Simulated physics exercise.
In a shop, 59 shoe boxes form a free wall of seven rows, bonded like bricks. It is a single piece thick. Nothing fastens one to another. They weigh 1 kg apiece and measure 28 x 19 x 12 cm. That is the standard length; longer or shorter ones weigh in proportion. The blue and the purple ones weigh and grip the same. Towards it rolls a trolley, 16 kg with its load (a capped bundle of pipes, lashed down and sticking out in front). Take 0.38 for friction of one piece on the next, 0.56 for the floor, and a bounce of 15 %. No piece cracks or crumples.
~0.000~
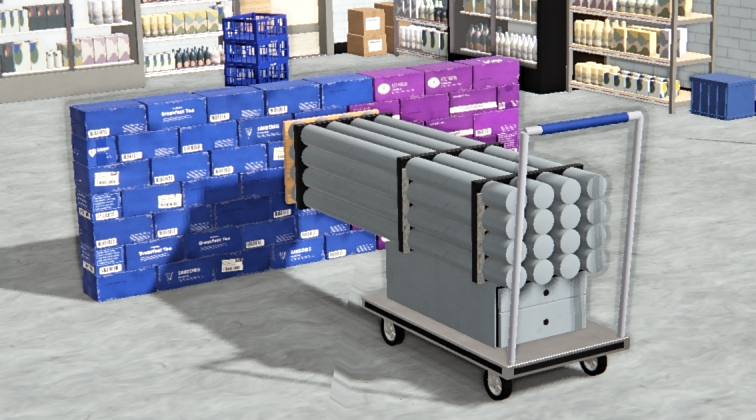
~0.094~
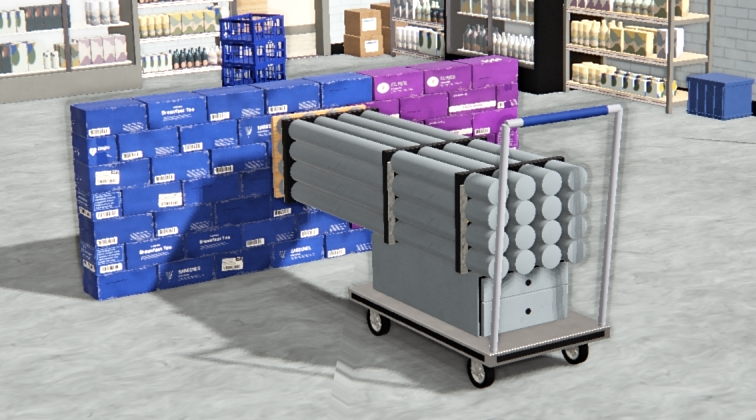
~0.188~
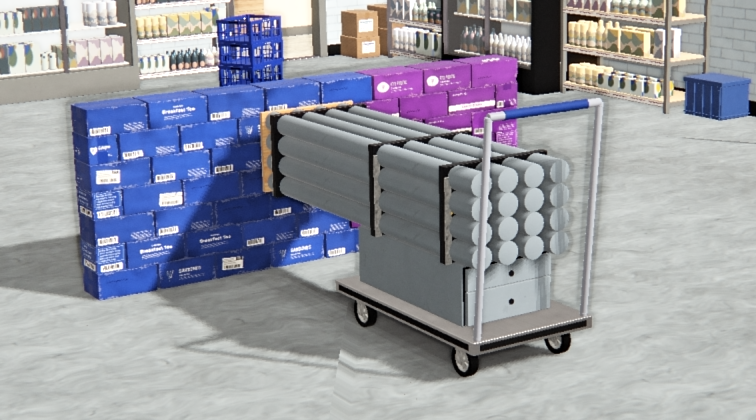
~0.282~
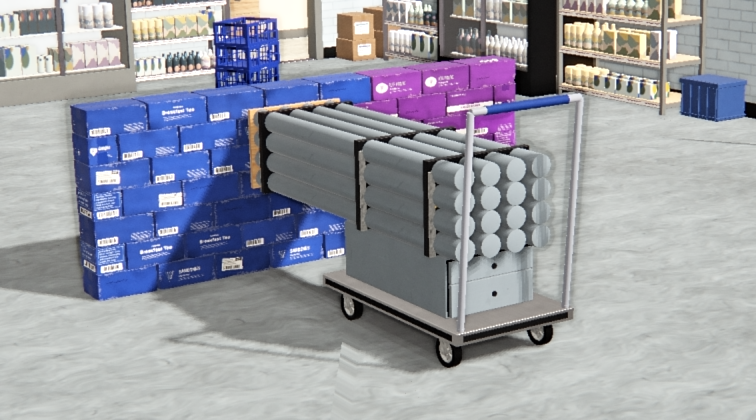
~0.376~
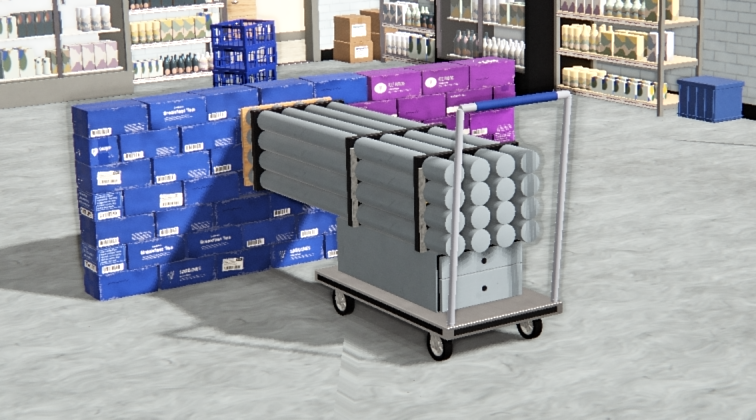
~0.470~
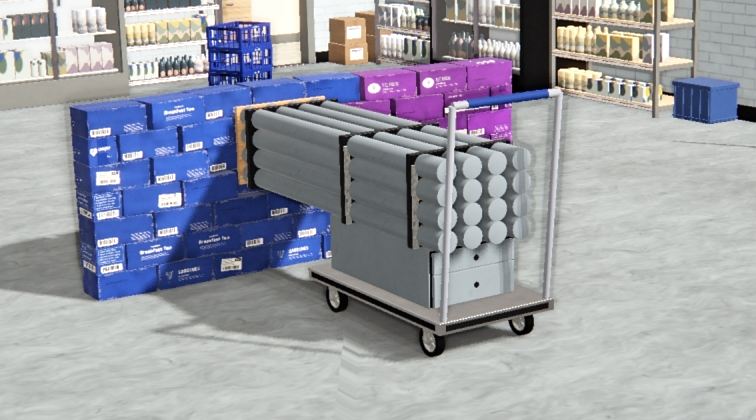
The clip opens on a trolley carrying a strapped bundle of grey pipes, standing just short of a wall of blue and purple boxes. It rolls steadily left toward the wall, closing the gap until the bundle's front end meets the boxes and pushes some upper ones slightly back, with none falling.
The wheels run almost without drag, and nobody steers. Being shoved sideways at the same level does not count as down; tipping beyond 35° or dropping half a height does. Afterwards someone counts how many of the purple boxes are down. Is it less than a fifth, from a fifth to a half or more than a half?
It comes to under a fifth.
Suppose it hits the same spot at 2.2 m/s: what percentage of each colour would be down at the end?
In that case blue 30, purple 10 per cent.
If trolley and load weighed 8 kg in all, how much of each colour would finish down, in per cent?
Then blue 0, purple 0 per cent.
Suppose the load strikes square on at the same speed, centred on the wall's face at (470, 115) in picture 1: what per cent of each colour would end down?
In that case blue 0, purple 60 per cent.
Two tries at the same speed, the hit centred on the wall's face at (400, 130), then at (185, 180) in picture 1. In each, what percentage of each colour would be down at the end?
Blue 10 then 0, purple 40 then 0 per cent.
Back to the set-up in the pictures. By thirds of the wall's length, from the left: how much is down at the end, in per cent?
In per cent: Left 20, middle 50, right 0.
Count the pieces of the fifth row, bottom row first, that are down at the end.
3 from that row.
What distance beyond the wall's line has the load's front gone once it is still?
Roughly 15 cm.
After 0.70 s, load 13 cm past the wall's line, stopped; none of the 24 purple boxes down (0 of 59 in all colours); top purple box leaning 9°; top blue box leaning 9°.
After 1.04 s, load 13 cm past the wall's line, stopped; 2 of the 24 purple boxes down (13 of 59 in all colours); top purple box leaning 36°; top blue box leaning 37°, 9 cm lower.
After 1.26 s, load 13 cm past the wall's line, stopped; 2 of the 24 purple boxes down (14 of 59 in all colours); top purple box leaning 58°, 33 cm lower; top blue box on its side.
After 1.60 s, load 13 cm past the wall's line, stopped; 2 of the 24 purple boxes down (14 of 59 in all colours); top purple box on its side; top blue box on its side.
At rest (3.2 s), load 13 cm past the wall's line, stopped; 2 of the 24 purple boxes down (14 of 59 in all colours); top purple box upside down; top blue box on its side. That is 8 per cent. As the last picture would show them, middles, top purple box near (340, 195), top blue box near (234, 208).
